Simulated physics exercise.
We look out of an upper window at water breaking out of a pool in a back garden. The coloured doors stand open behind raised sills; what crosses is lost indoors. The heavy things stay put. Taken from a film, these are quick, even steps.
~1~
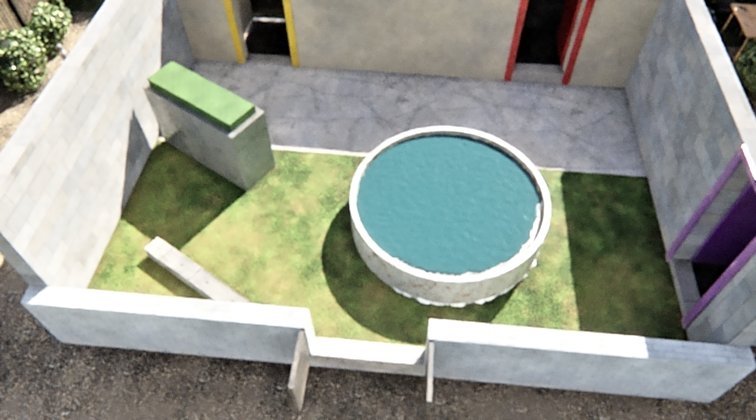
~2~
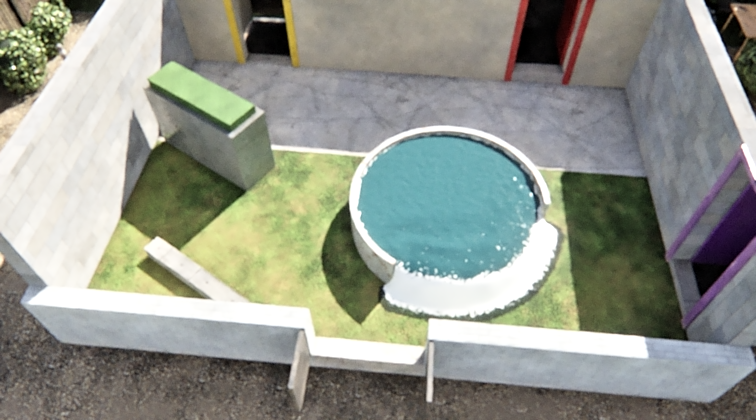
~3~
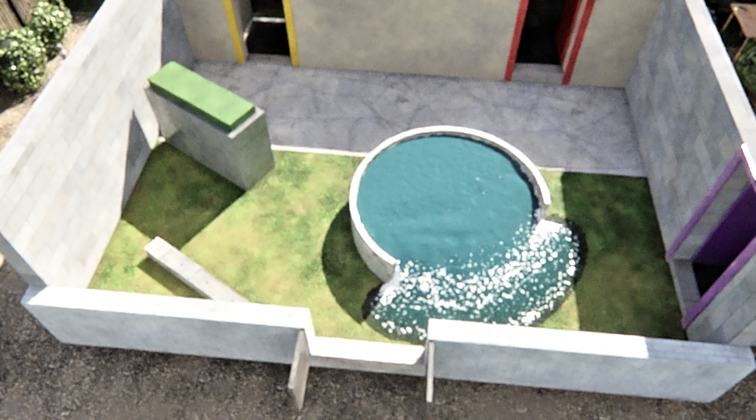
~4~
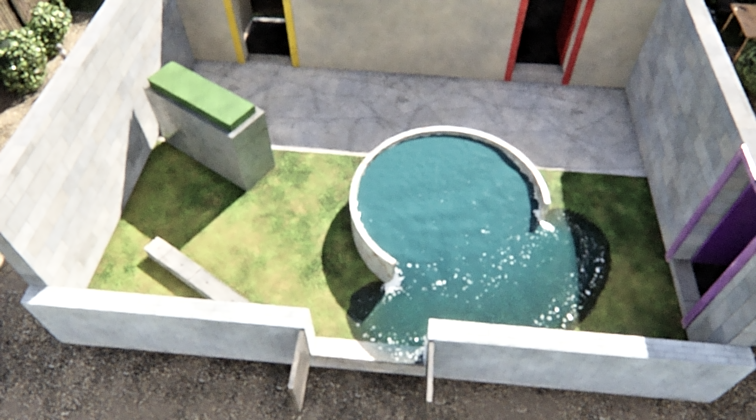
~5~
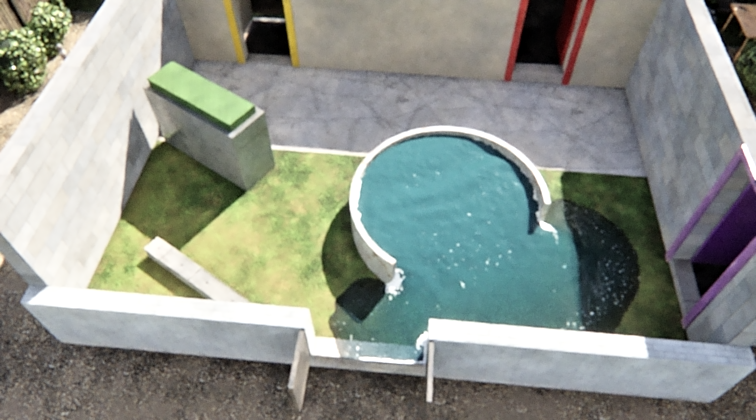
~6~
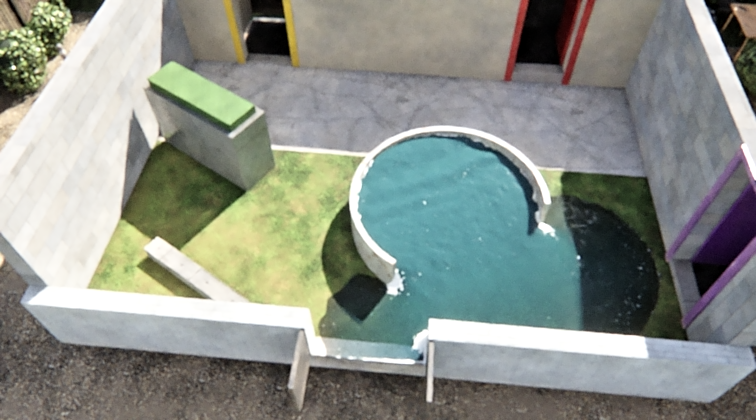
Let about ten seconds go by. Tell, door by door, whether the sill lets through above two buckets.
As I see it, purple door: Surpasses it. Yellow door: Never surpasses it. Red door: Never surpasses it.
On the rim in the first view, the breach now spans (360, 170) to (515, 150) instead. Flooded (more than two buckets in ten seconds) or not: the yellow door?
In brief, the yellow door exceeds the mark.
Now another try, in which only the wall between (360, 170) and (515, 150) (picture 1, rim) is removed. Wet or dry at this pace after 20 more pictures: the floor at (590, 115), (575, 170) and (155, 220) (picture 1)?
Listed order gives sopping; sopping; left alone.
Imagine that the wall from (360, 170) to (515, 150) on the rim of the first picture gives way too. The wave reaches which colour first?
It's the one in red that is reached before the others.
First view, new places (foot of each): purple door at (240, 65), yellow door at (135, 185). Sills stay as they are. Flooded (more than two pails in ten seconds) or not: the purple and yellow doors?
Lab note - purple door under limit, yellow door under limit.
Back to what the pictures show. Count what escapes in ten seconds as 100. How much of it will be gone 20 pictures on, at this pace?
It comes to around 65 per cent.
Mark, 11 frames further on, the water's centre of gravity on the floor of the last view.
Around pixel (512, 270).
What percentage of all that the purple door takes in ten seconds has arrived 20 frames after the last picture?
Result: 70 % of the ten-second total.
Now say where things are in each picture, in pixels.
In the first frame, the round tank at (449, 200) is whole and still.
In the second frame, water pours out at (494, 286) and has run to (550, 226).
In the third frame, the front is at (575, 229), out from the gap at (494, 288).
In the fourth frame, water pours out at (494, 288) and has run to a hidden place.
In the fifth frame, the front is at (608, 225), out from the gap at (493, 289).
In the sixth frame, the front is at (641, 247), out from the gap at (493, 289).
A moment on, water covers 20 % of the floor; the purple door under two buckets in, the yellow door not reached, the red door not reached.
Next, water covers 20 % of the floor; the purple door over two buckets in, the yellow door not reached, the red door not reached.
Then, water covers 35 % of the floor; the purple door far over two buckets in, the yellow door not reached, the red door not reached.
Later, water covers 55 % of the floor; the purple door far over two buckets in, the yellow door not reached, the red door wet at the sill, nothing in.
In the end, water covers 85 % of the floor; the purple door far over two buckets in, the yellow door wet at the sill, nothing in, the red door wet at the sill, nothing in.
